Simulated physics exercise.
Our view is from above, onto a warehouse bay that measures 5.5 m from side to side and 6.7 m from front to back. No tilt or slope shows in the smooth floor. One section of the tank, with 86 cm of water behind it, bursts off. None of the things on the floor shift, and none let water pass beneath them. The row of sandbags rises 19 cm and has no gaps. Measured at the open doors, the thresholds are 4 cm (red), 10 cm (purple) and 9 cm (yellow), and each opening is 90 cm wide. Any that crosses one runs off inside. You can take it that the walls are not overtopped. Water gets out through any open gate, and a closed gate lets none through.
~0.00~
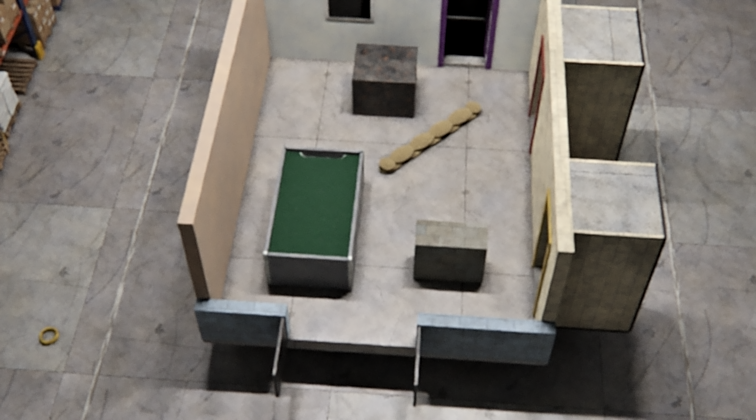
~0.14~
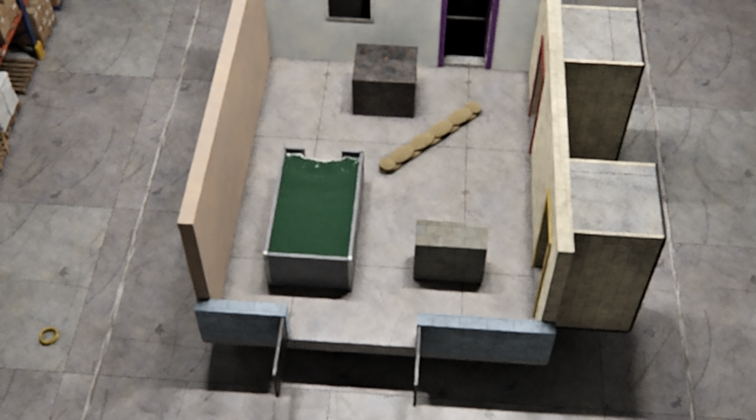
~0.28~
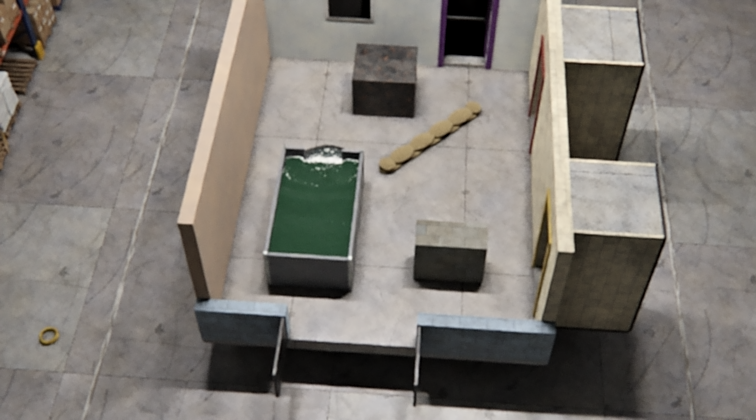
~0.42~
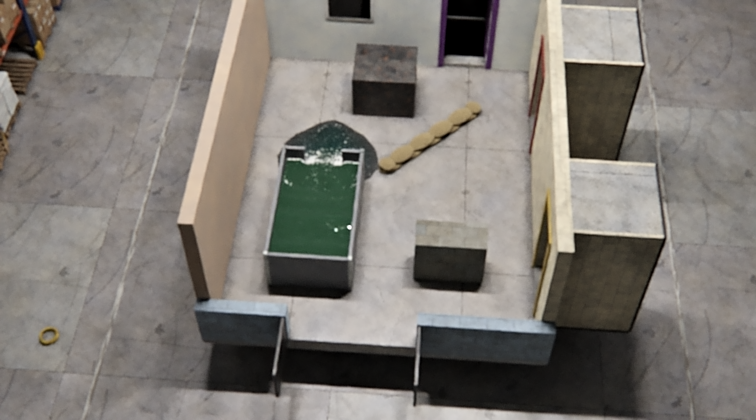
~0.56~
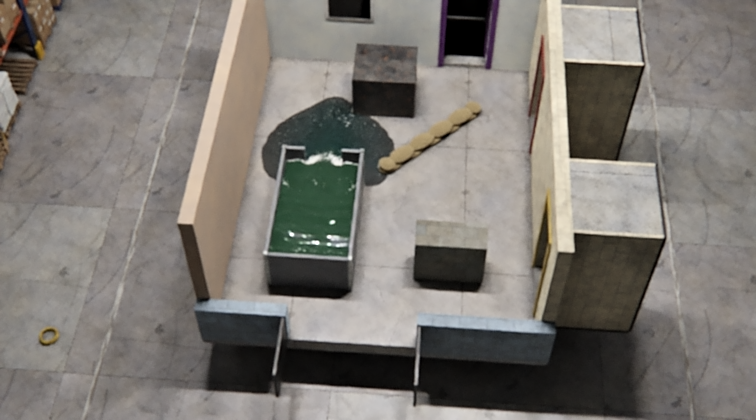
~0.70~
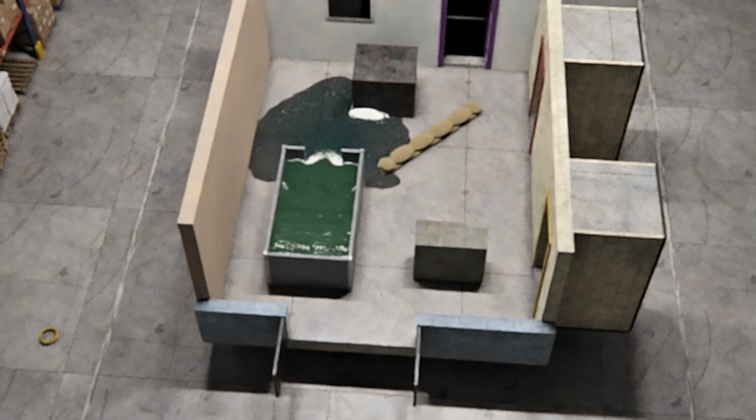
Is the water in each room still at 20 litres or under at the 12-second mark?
Red door: No, over; purple door: No, over; yellow door: Yes, still at or under.
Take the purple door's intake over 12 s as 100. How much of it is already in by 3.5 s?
About 30%.
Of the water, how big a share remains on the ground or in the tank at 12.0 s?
90 %.
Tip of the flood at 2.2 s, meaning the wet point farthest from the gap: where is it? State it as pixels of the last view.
Around (514, 71).
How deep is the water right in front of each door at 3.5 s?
Red 5 cm, purple 19 cm, yellow 0 cm.
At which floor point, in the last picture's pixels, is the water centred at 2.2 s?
Centre: Approx. (329, 173) px.
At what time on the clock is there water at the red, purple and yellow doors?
Red: 2.6 s; purple: 2.0 s; yellow: 6.0 s.
After 1.4 s water covers 25 % of the floor and is deepest (44 cm) near (321, 177); red door not reached, purple door not reached, yellow door not reached.
After 2.2 s water covers 35 % of the floor and is deepest (44 cm) near (288, 59); red door not reached, purple door 11 cm at the sill, 0 L in, yellow door not reached.
After 3.5 s water covers 40 % of the floor and is deepest (32 cm) near (350, 92); red door 5 cm at the sill, 0 L in, purple door 19 cm at the sill, 31 L in, yellow door not reached.
After 7.0 s water covers 85 % of the floor and is deepest (19 cm) near (311, 72); red door 7 cm at the sill, 16 L in, purple door 15 cm at the sill, 74 L in, yellow door 2 cm at the sill, 0 L in.
After 12.0 s water covers 95 % of the floor and is deepest (14 cm) near (523, 71); red door 7 cm at the sill, 47 L in, purple door 11 cm at the sill, 98 L in, yellow door 9 cm at the sill, 0 L in.
